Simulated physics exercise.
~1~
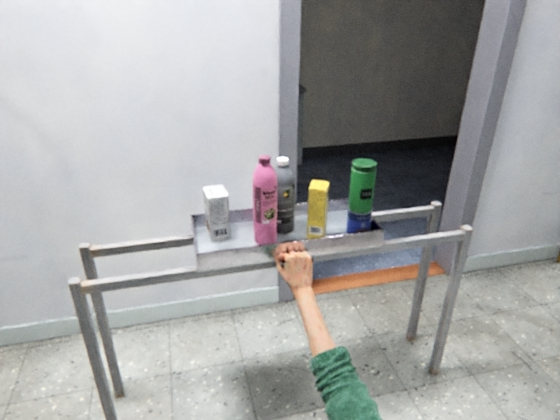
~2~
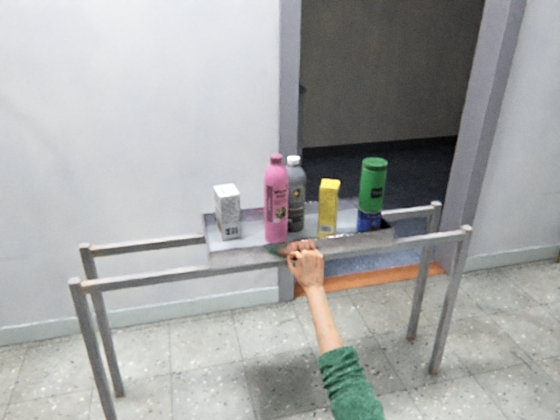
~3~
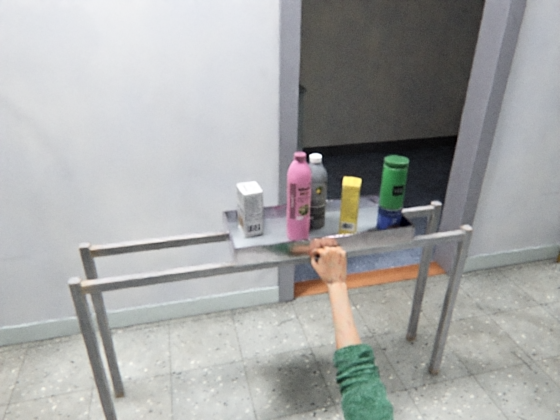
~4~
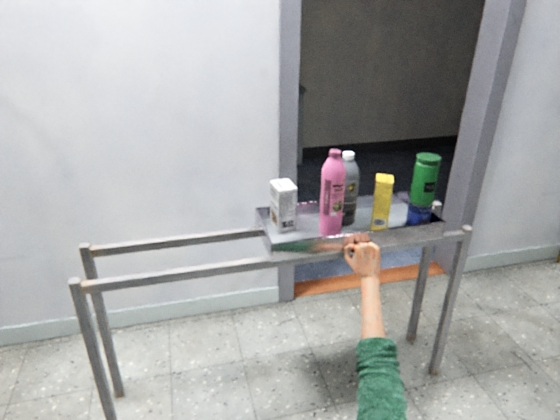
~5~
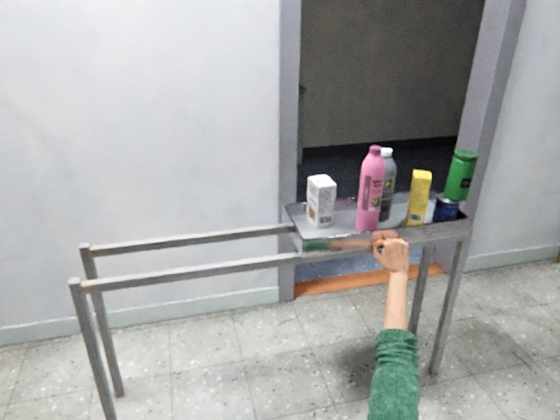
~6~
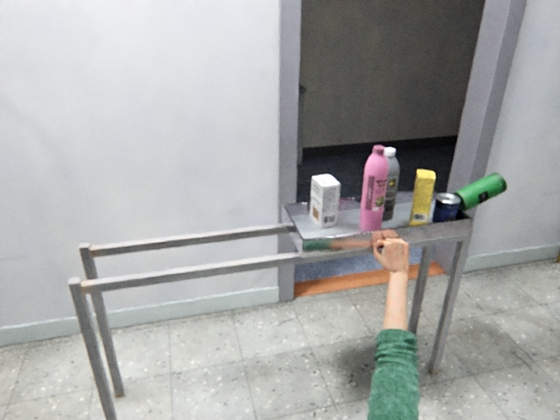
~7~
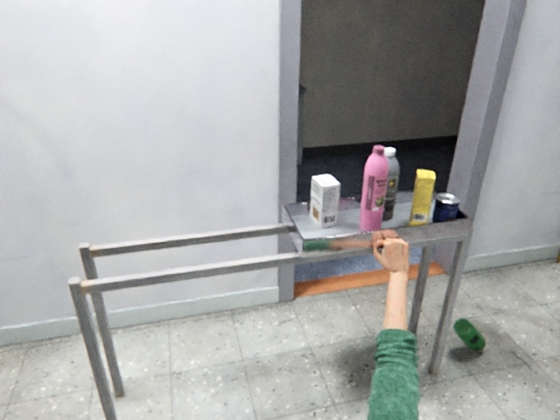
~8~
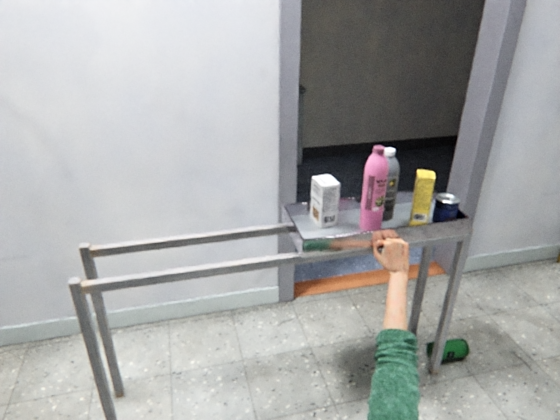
The clip opens on a metal frame before a doorway, where a hand in a green sleeve grips a shallow tray holding a white carton, a pink bottle, a grey bottle, a yellow carton and a green jar above a blue tin. The hand slides the tray rightward along the rails, and everything rides along upright. As the tray halts at the right end, the green jar tips over to the right. It drops off and tumbles down to the floor. Finally the jar lies on its side near the frame's right legs, while the other items still stand on the tray.
